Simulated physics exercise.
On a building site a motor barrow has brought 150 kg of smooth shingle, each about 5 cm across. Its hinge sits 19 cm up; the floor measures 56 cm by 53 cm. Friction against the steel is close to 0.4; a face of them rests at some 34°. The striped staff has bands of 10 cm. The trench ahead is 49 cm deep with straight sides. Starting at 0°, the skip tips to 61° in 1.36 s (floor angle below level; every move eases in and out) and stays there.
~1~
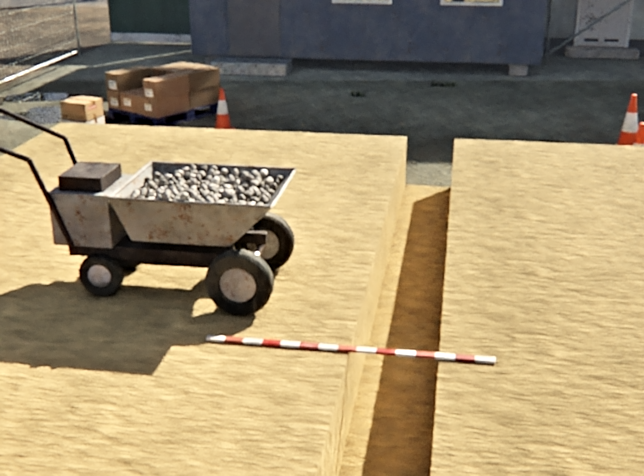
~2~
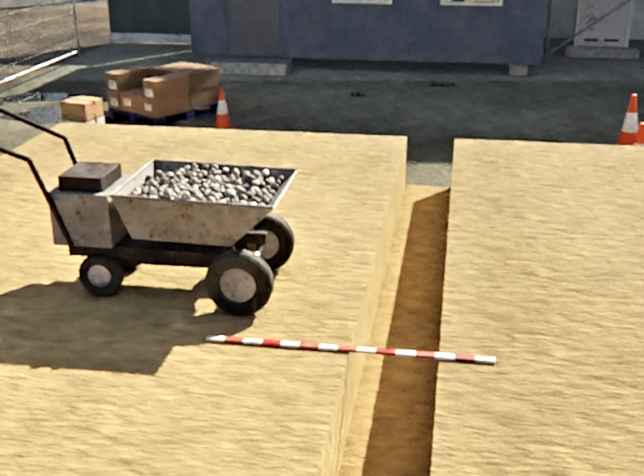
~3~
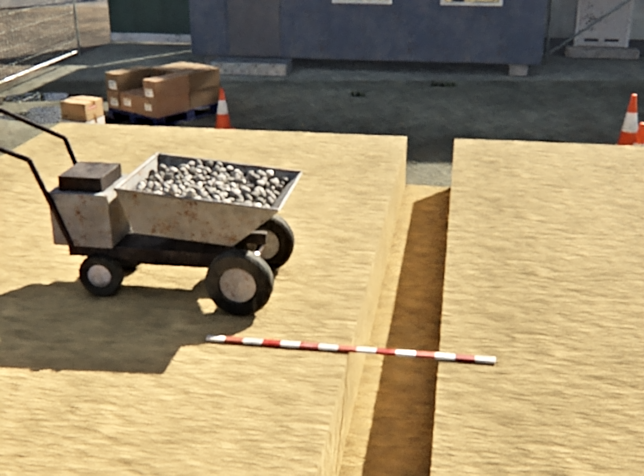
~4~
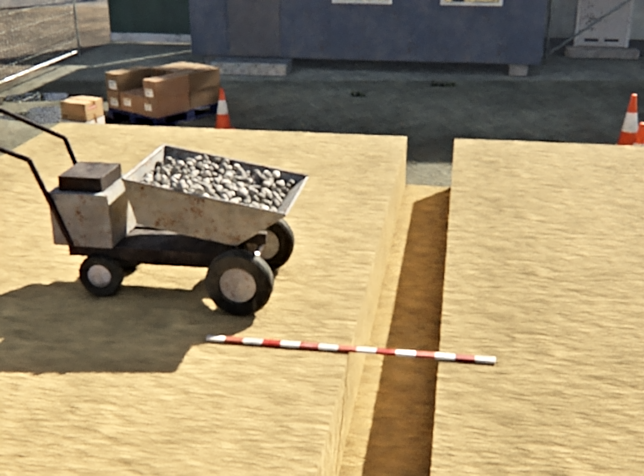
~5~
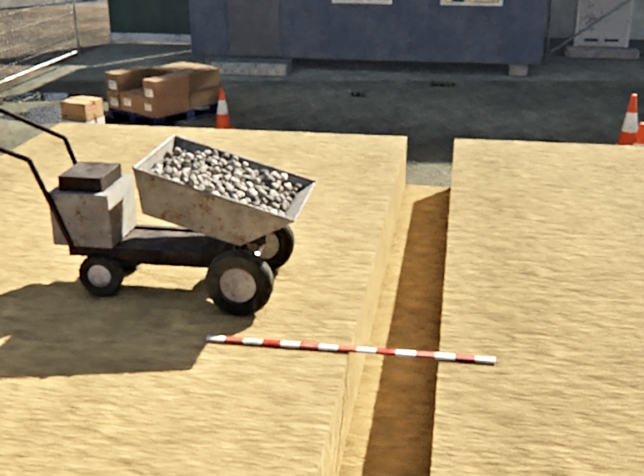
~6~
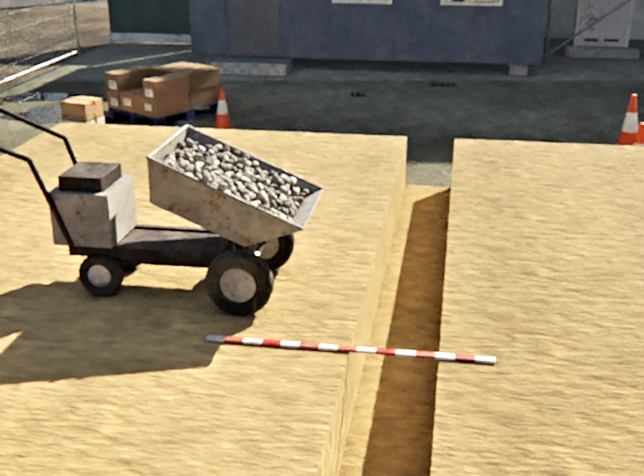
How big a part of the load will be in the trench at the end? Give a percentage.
Roughly 96 per cent ends in the trench.
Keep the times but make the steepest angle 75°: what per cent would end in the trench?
It would be near 85 per cent.
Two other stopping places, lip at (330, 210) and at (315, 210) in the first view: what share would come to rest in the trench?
First some 75, then 95 per cent.
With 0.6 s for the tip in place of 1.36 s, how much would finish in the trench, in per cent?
Then about 95 per cent.
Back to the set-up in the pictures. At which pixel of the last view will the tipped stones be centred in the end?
Around (403, 363).
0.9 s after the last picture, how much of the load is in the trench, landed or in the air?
Some 30 per cent.
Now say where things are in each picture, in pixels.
In the first frame, the skip is at 0°, its lip at (272, 207); the top of the load is at (220, 176).
In the second frame, the skip is at 1°, its lip at (273, 208); the top of the load is at (204, 175).
In the third frame, lip at (278, 211), floor tilted 5°, highest stones at (194, 170).
In the fourth frame, lip at (286, 215), floor tilted 10°, highest stones at (176, 166).
In the fifth frame, the skip is at 16°, its lip at (294, 221); the top of the load is at (178, 158).
In the sixth frame, lip at (303, 229), floor tilted 23°, highest stones at (186, 149).
Then, 0.4 s after the last picture the floor is at 51°, 100 % in the skip; the foremost stones are at (336, 235).
Then, 0.9 s after the last picture the floor is at 61°, 57 % in the skip, 11 % short of the trench, 32 % in the trench; the foremost stones are at (419, 365).
Then, 1.2 s after the last picture the floor is at 61°, 24 % in the skip, 9 % short of the trench, 67 % in the trench; the foremost stones are at (436, 365).
Then, 3.2 s after the last picture the floor is at 61°, 0 % in the skip, 4 % short of the trench, 96 % in the trench; the foremost stones are at (435, 372).
